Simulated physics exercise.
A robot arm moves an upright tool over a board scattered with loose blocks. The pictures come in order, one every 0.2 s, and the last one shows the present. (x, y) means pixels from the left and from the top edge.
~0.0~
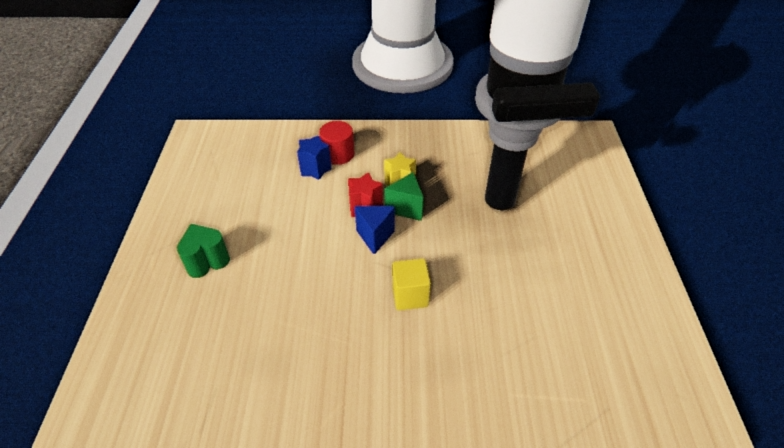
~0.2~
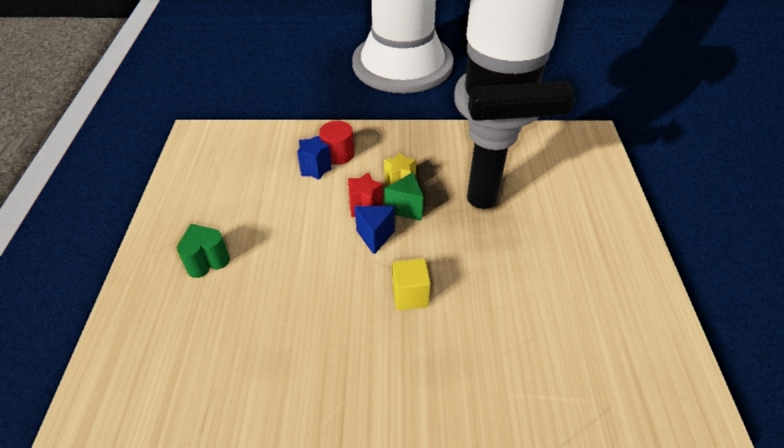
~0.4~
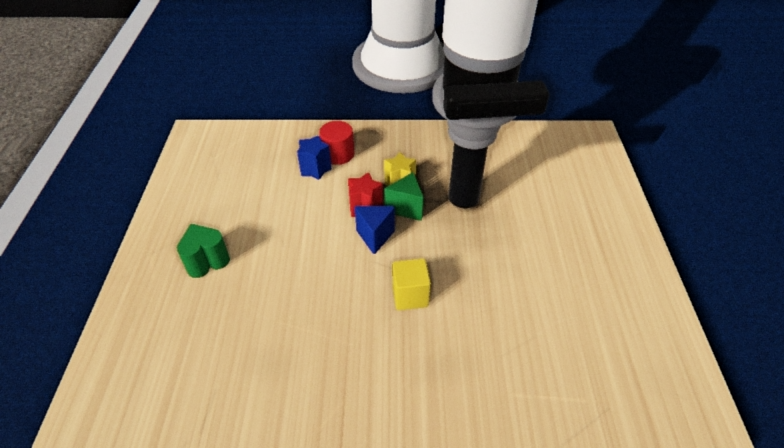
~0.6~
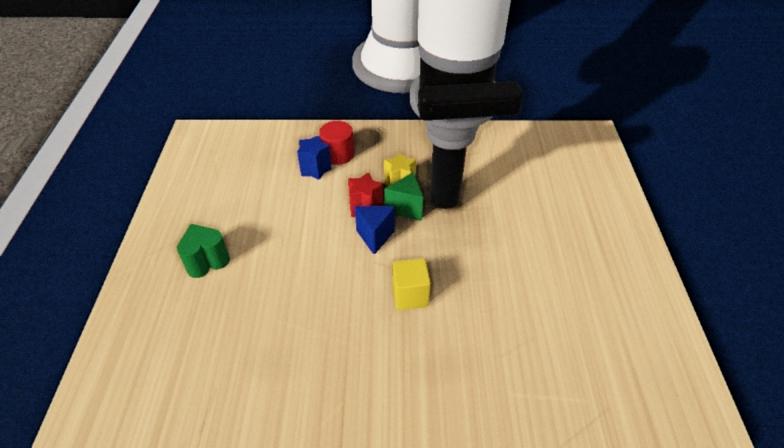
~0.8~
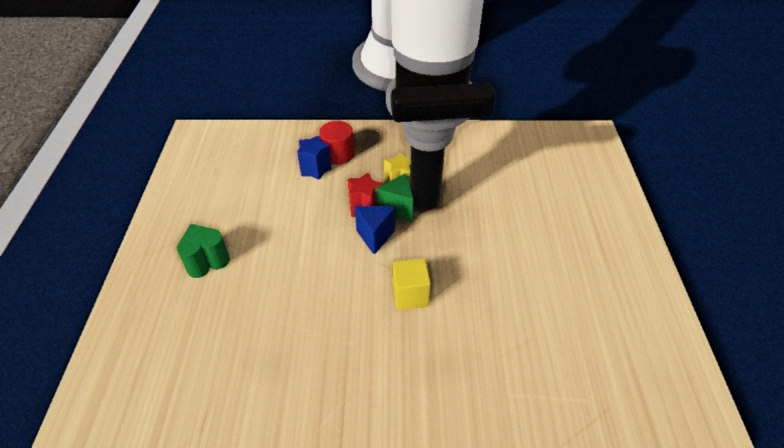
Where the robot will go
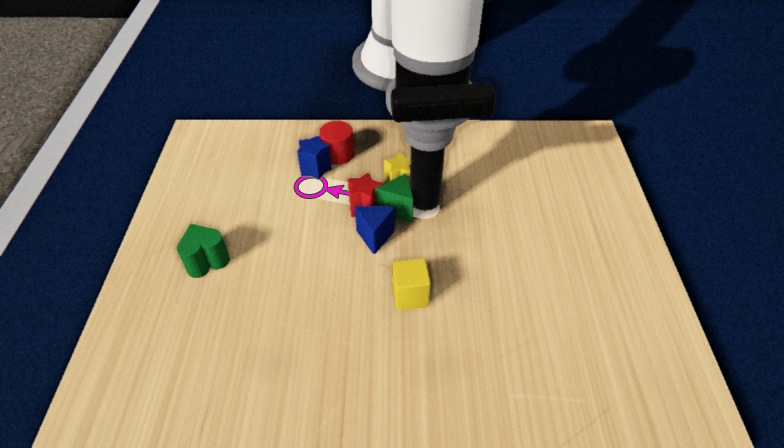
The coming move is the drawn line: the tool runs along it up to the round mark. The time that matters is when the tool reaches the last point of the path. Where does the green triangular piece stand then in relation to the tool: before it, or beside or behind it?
The tool loses it on the way.
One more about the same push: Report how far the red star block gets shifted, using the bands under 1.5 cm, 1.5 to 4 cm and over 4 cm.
Beyond 4 cm.
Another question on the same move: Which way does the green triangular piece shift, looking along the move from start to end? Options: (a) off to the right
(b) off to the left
That would be b.
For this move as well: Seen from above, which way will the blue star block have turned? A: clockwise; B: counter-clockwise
My answer is option A.
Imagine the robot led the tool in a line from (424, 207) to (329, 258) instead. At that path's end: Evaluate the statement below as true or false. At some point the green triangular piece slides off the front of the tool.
True.
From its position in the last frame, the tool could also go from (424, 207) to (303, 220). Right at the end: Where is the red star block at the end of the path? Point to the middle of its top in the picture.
The middle of its upper face should be somewhere near (309, 174).
Drawn move, from (424, 207) to (311, 186).
On the path given first. One third of the way, tool (384, 192); red star block (346, 182); green triangular piece (369, 194), turned 35° anticlockwise; yellow star block (395, 158), turned 15° clockwise.
Two thirds of the way, tool (347, 185); red star block (321, 184), turned 60° anticlockwise; green triangular piece (361, 194), turned 60° anticlockwise; yellow star block (394, 158), turned 20° clockwise.
At the end, tool (310, 178); blue star block (306, 142), turned 30° clockwise; red star block (311, 184), turned 115° anticlockwise; green triangular piece (361, 194), turned 60° anticlockwise; yellow star block (394, 158), turned 20° clockwise.
